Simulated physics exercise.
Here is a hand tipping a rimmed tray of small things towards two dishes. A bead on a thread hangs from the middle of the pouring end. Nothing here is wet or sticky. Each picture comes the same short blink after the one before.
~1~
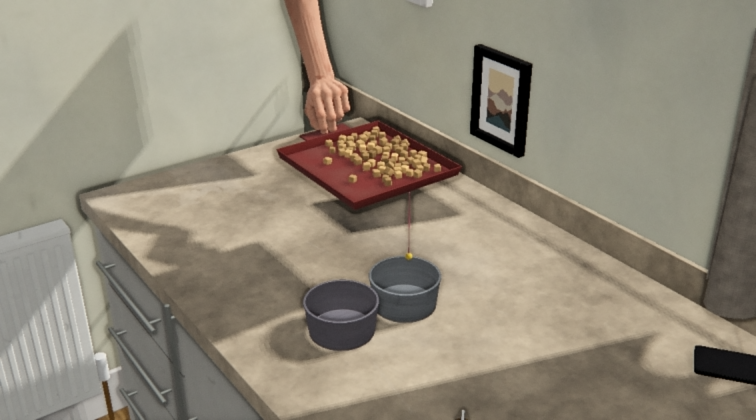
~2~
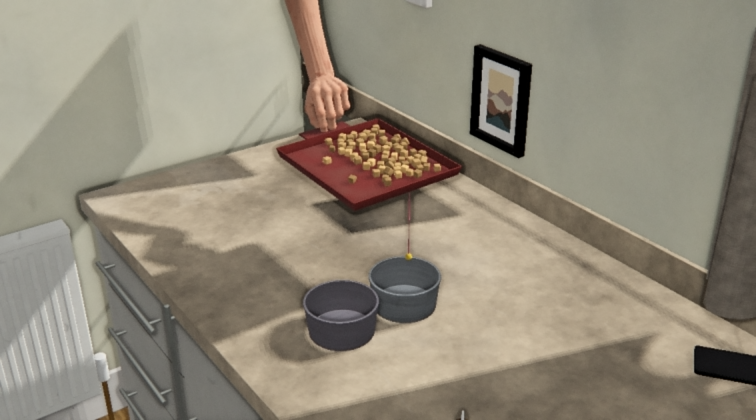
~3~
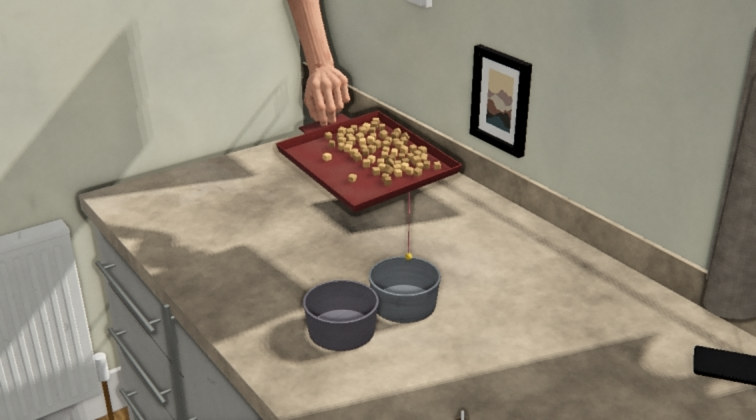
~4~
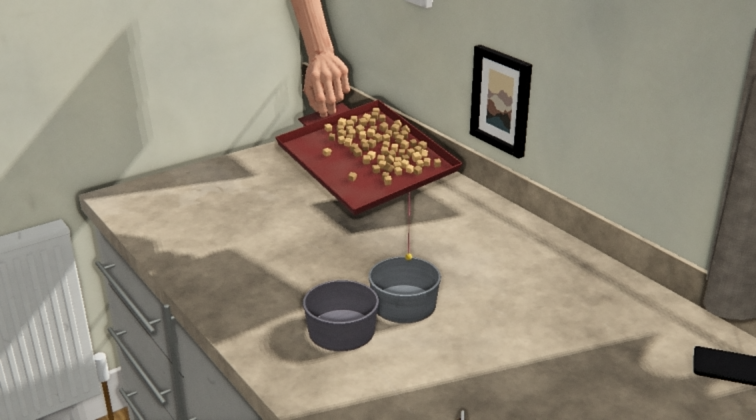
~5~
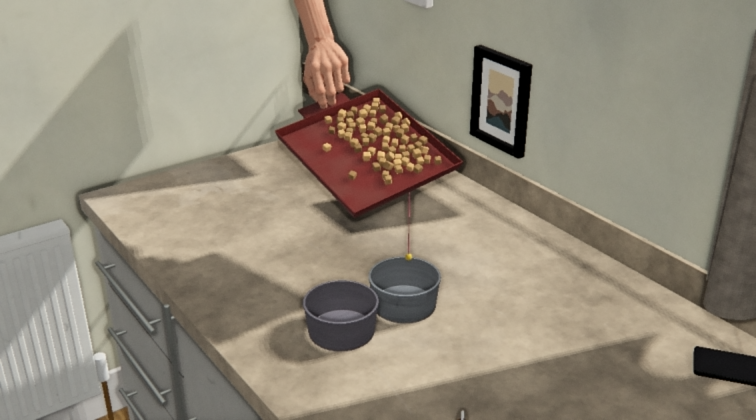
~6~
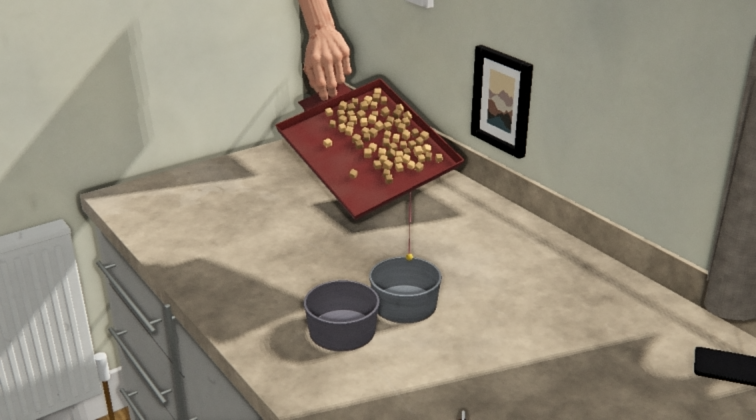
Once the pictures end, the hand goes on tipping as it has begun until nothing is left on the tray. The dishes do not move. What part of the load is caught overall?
In the dishes lies more than half of it.
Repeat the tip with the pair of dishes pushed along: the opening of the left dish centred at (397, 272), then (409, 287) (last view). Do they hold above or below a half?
At the first place the smaller part, at the second under half.
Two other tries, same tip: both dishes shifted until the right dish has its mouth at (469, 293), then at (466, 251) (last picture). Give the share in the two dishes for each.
The first gives 0 %, the second 30 %.
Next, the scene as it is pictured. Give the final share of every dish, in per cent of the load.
Left dish near 50 in a hundred; right dish near 30.
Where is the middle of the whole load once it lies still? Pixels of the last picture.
Close to (355, 319).
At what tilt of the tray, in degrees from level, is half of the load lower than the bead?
Near 115 degrees.
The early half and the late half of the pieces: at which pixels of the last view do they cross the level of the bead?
Around (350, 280) and then (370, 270).
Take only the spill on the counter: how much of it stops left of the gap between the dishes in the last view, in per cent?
Close to 90 per cent.
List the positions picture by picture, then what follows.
In the first picture, corners of the pouring end at (355, 201) and (458, 166), level; middle of the load at (372, 154), small wooden cubes; left dish at (362, 330); right dish at (426, 303); bead on its thread at (409, 256).
In the second picture, corners of the pouring end at (355, 202) and (458, 166), level; middle of the load at (372, 153).
In the third picture, corners of the pouring end at (355, 204) and (458, 165), tipped barely, lowest at the left corner; middle of the load at (371, 149).
In the fourth picture, corners of the pouring end at (355, 207) and (459, 163), tipped a little, lowest at the left corner; middle of the load at (386, 145).
In the fifth picture, corners of the pouring end at (355, 210) and (459, 161), tipped clearly, lowest at the left corner; middle of the load at (386, 140).
In the sixth picture, corners of the pouring end at (356, 213) and (461, 160), tipped clearly, lowest at the left corner; middle of the load at (387, 135); left dish at (362, 331); right dish at (427, 304).
Soon after the last picture, tray tipped steeply; nearly all on the tray; a small part in the air.
A little later, tray tipped past a quarter turn; about half on the tray; about a third in the left dish; a small part in the right dish; a stray few outside both; a small part in the air.
Later still, tray tipped past a quarter turn; about half in the left dish; about a third in the right dish; about a quarter outside both; a stray few in the air.
At rest, tray tipped past a quarter turn; about half in the left dish; about a third in the right dish; about a quarter outside both; a stray few in the air.
